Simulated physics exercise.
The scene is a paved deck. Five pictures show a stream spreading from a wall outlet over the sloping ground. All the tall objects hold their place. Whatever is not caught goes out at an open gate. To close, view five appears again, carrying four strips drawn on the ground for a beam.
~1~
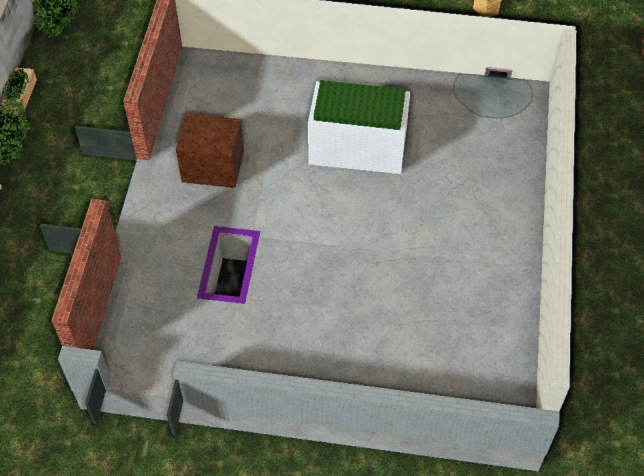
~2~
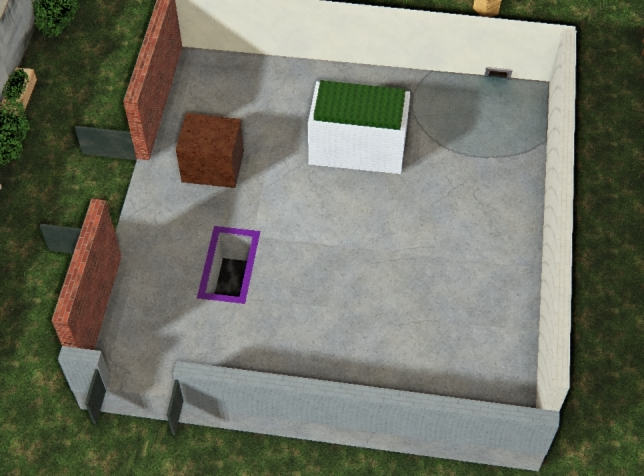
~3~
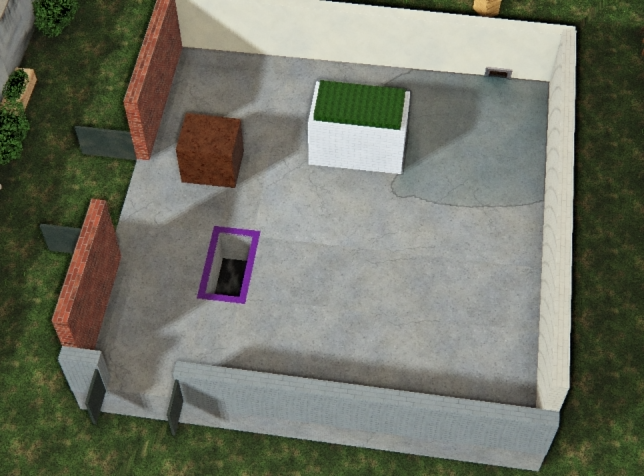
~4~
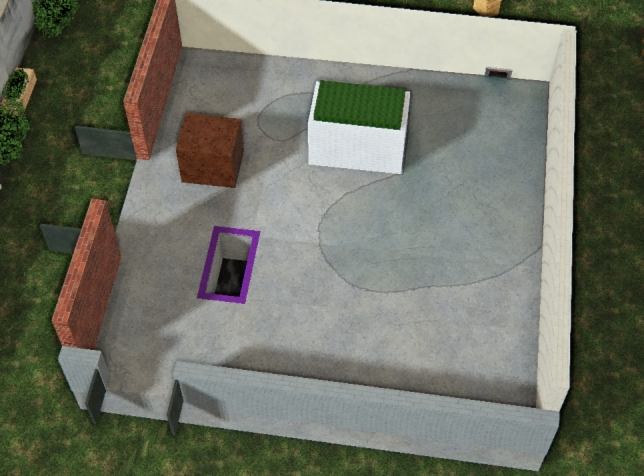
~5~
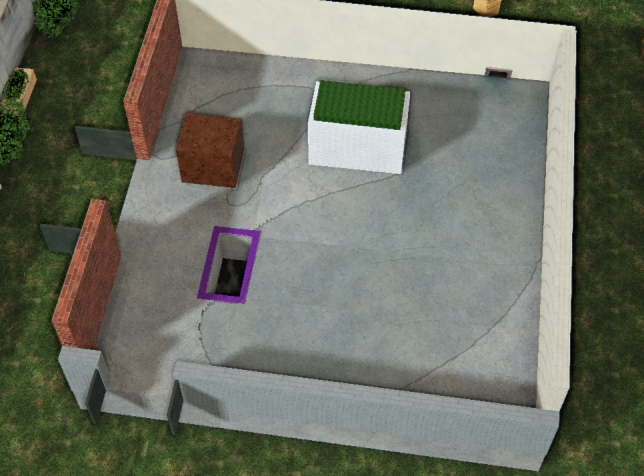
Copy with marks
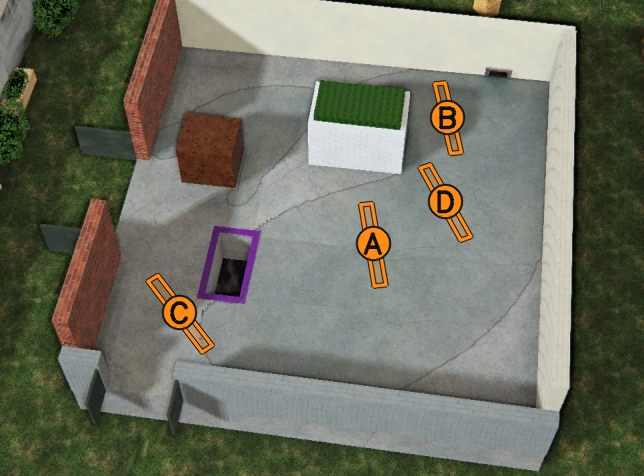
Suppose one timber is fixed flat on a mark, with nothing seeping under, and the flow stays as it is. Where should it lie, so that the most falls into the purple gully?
Best: C.
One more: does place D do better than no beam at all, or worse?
Place D is worse.
On the marked copy, A from (366, 204) to (380, 285); B from (439, 83) to (456, 152); C from (152, 278) to (207, 348); D from (425, 166) to (465, 238).
With A, about 9 % of the stream goes into the purple gully, about 91 % out by the gates.
With B, about 9 % of the stream goes into the purple gully, about 91 % out by the gates.
With C, about 19 % of the stream goes into the purple gully, about 80 % out by the gates.
With D, about 8 % of the stream goes into the purple gully, about 92 % out by the gates.
